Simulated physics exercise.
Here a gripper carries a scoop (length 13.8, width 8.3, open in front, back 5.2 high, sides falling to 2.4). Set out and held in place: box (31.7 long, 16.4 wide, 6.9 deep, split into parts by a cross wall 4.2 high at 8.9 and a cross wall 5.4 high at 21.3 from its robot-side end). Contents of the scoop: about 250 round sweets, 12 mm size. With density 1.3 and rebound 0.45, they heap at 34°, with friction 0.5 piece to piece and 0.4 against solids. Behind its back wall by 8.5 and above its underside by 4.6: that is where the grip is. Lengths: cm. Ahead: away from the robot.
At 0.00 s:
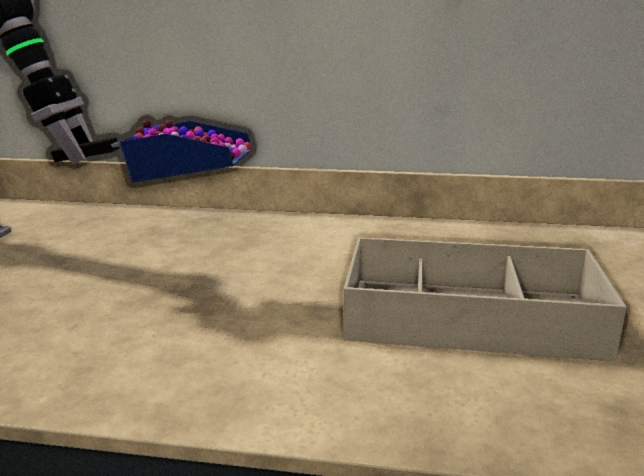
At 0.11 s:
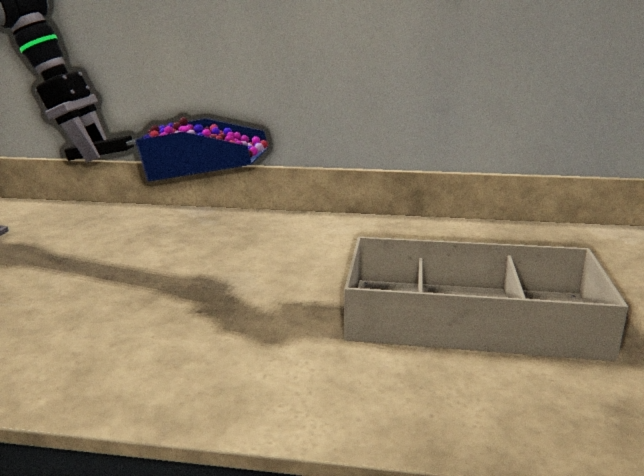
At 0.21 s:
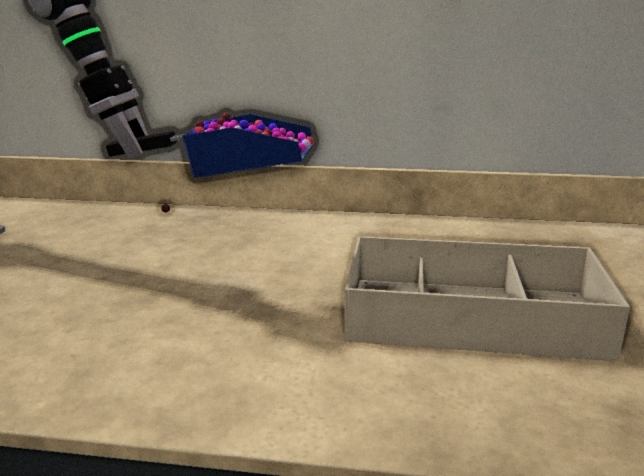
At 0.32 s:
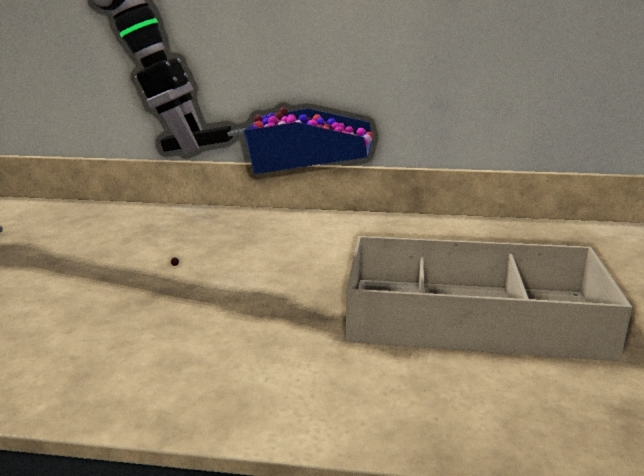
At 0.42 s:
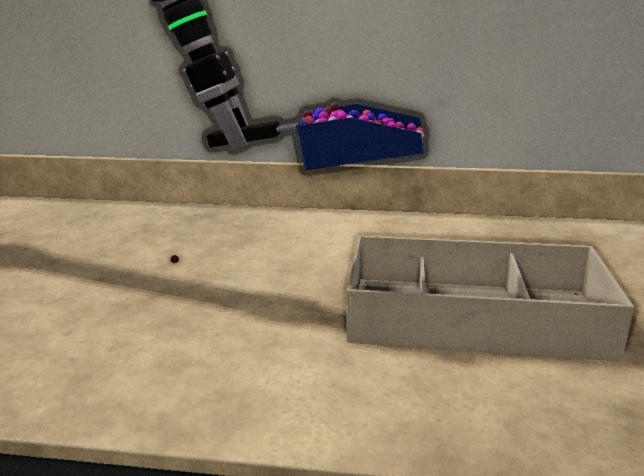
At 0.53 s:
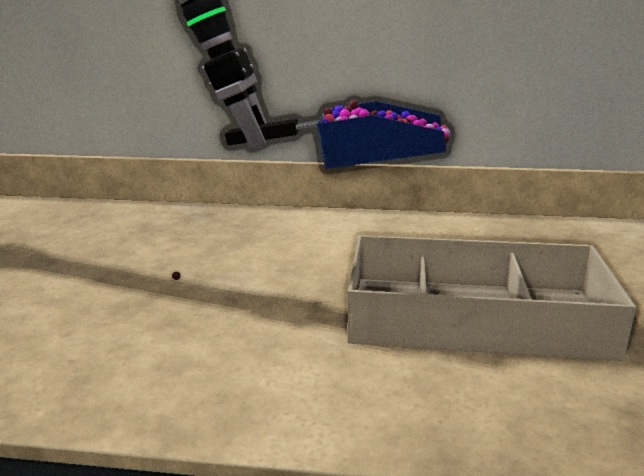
At the start, a black and grey robot arm holds a blue scoop heaped with pink, red and purple sweets at the upper left, above a counter with a divided tray. The arm carries the scoop rightward, and one small dark sweet drops and bounces on the counter behind it.
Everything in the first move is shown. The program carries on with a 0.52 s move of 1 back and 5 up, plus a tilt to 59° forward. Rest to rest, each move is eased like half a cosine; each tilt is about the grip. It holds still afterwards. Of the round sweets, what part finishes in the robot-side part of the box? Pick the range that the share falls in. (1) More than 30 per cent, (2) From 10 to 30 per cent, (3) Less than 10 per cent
1, more than 30 per cent.
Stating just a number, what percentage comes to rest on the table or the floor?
Some 55 per cent.
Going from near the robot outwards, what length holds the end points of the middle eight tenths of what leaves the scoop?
Length: Near 16 cm.
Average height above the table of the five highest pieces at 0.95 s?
Around 18 cm, I reckon.
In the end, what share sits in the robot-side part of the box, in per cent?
The share comes to around 45 per cent.
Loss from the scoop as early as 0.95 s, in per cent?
About 55 in a hundred parts are out.
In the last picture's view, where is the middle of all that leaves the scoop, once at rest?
Roughly at pixel (349, 301).
After 0.74 s, tilted 14° forward, highest piece 25 above the table; 236 on the scoop, 5 in the middle part, 1 on the table or floor, 5 in flight or on a rim.
After 0.95 s, tilted 52° forward, highest piece 17 above the table; 116 on the scoop, 102 in the robot-side part, 6 in the middle part, 1 on the table or floor, 22 in flight or on a rim.
After 1.25 s, tilted 59° forward, highest piece 3 above the table; 135 on the table or floor, 106 in the robot-side part, 6 in the middle part.
After 2.30 s, tilted 59° forward, highest piece 2 above the table; 135 on the table or floor, 106 in the robot-side part, 6 in the middle part.
At rest, 135 on the table or floor, 106 in the robot-side part, 6 in the middle part. That is 43 % in the robot-side part of the box.
